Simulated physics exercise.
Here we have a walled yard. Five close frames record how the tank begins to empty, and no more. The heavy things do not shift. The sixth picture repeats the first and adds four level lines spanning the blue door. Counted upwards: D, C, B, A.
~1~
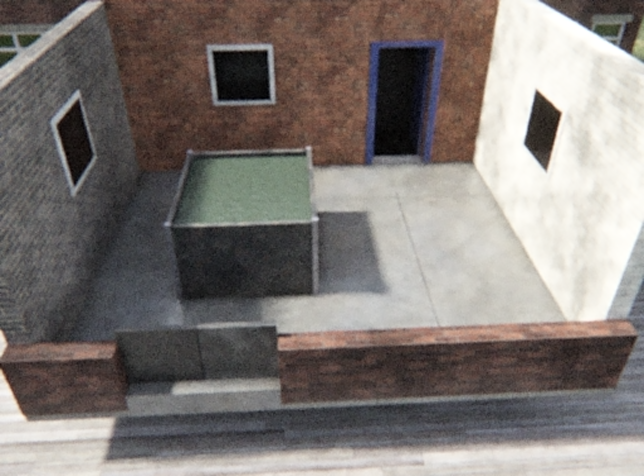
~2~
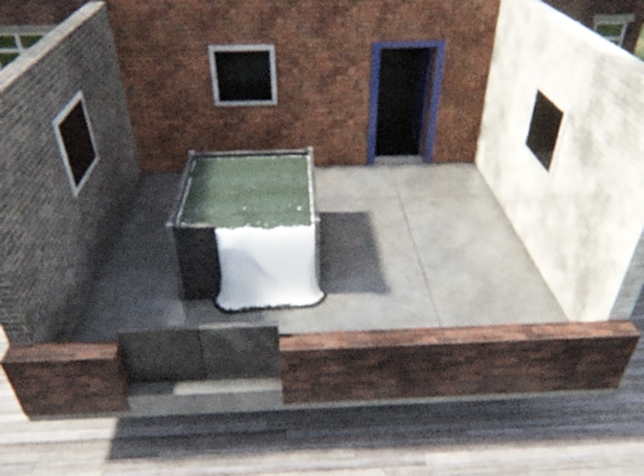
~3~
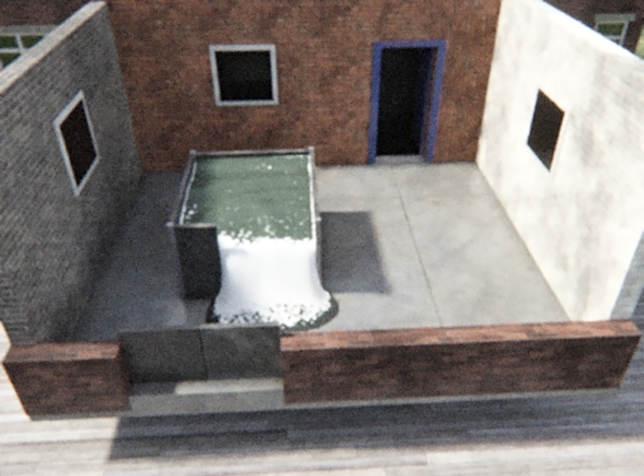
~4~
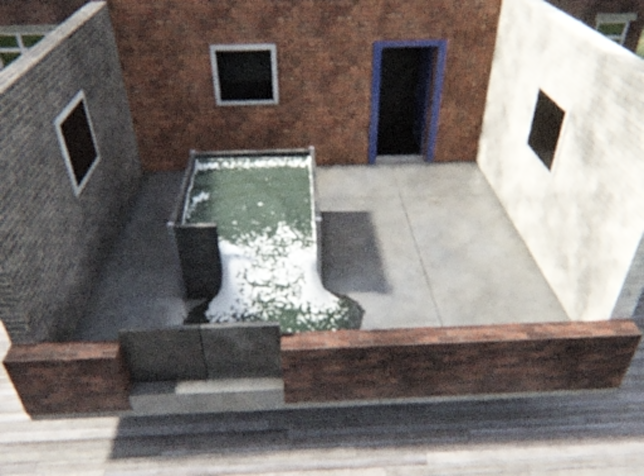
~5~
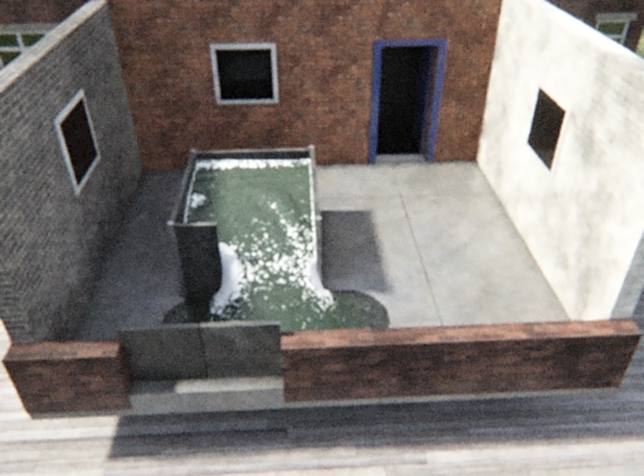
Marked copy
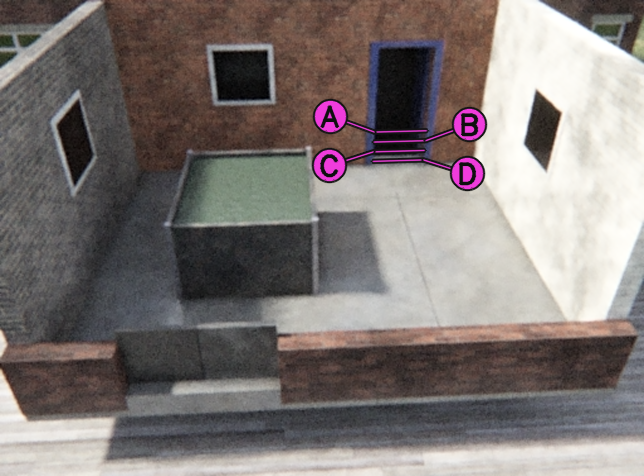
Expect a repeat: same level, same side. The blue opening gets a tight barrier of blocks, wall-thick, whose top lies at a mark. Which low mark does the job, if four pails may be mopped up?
Line C just does it.
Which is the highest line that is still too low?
D.
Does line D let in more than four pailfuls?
Yes, it does.
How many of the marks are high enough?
Three of them.
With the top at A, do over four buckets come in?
No, not at all.
On the marked copy, A at (400, 131); B at (399, 141); C at (399, 151); D at (398, 160); from the bottom up D, C, B, A.
If A is chosen, nothing gets over.
If B is chosen, nothing gets over.
If C is chosen, nothing gets over.
If D is chosen, some 20 bucketfuls get in.
